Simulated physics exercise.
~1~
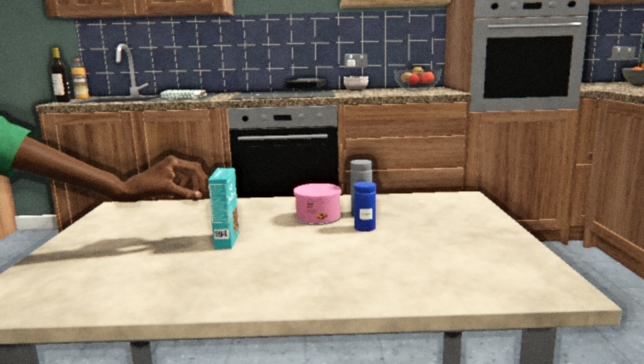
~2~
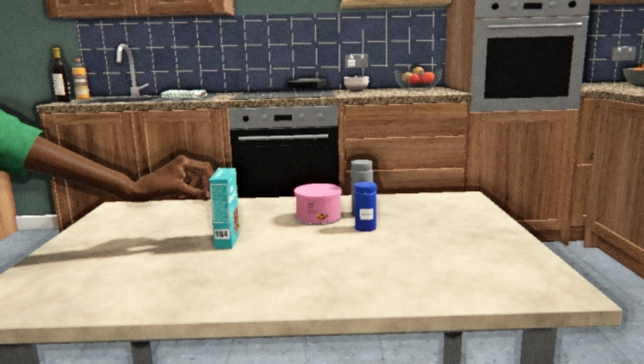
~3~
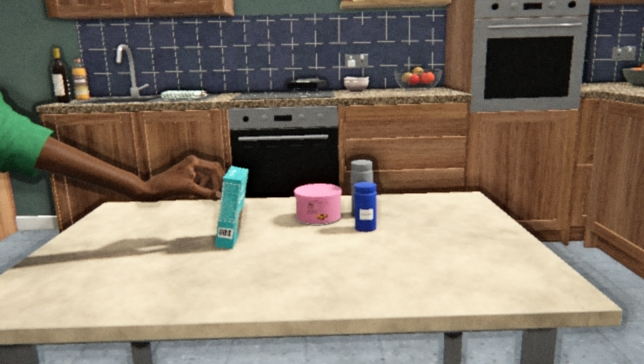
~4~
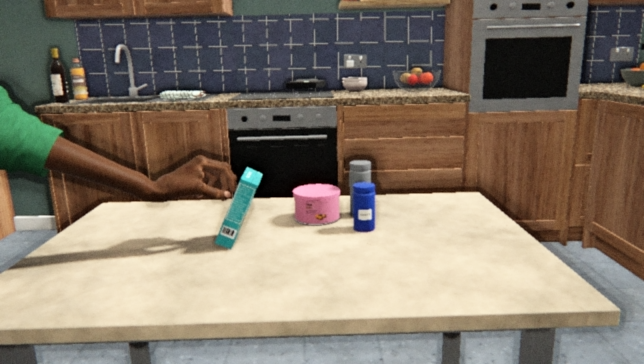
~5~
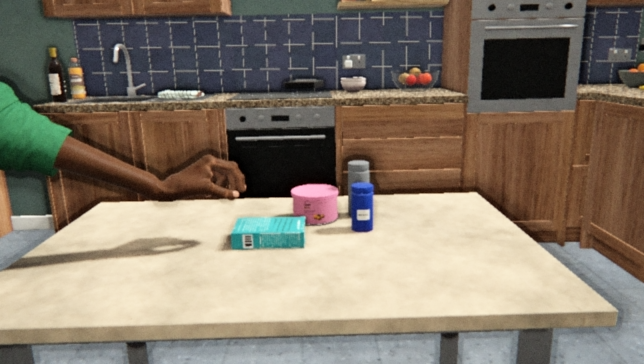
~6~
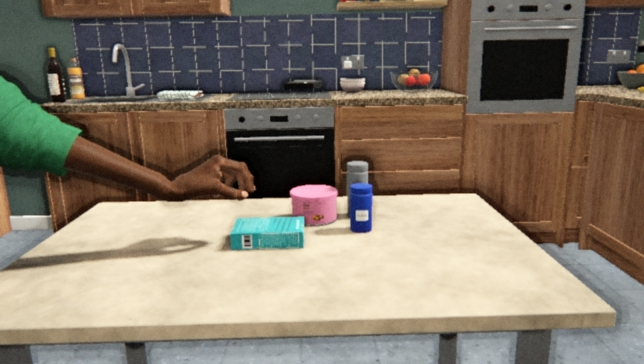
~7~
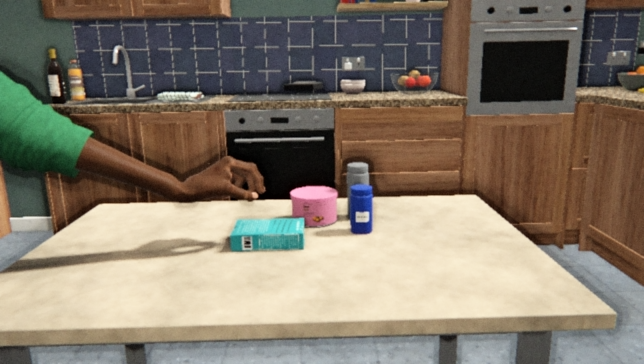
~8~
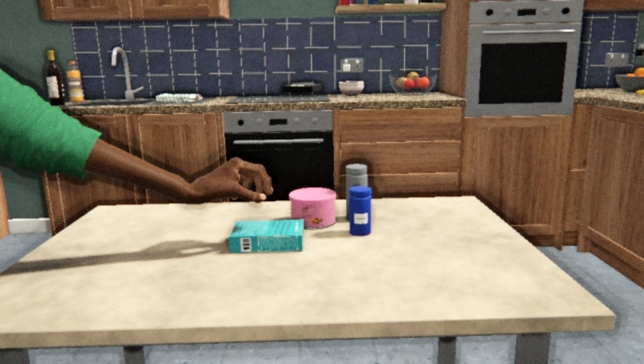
A hand pushes an upright turquoise packet rightward until it tips over onto the table.
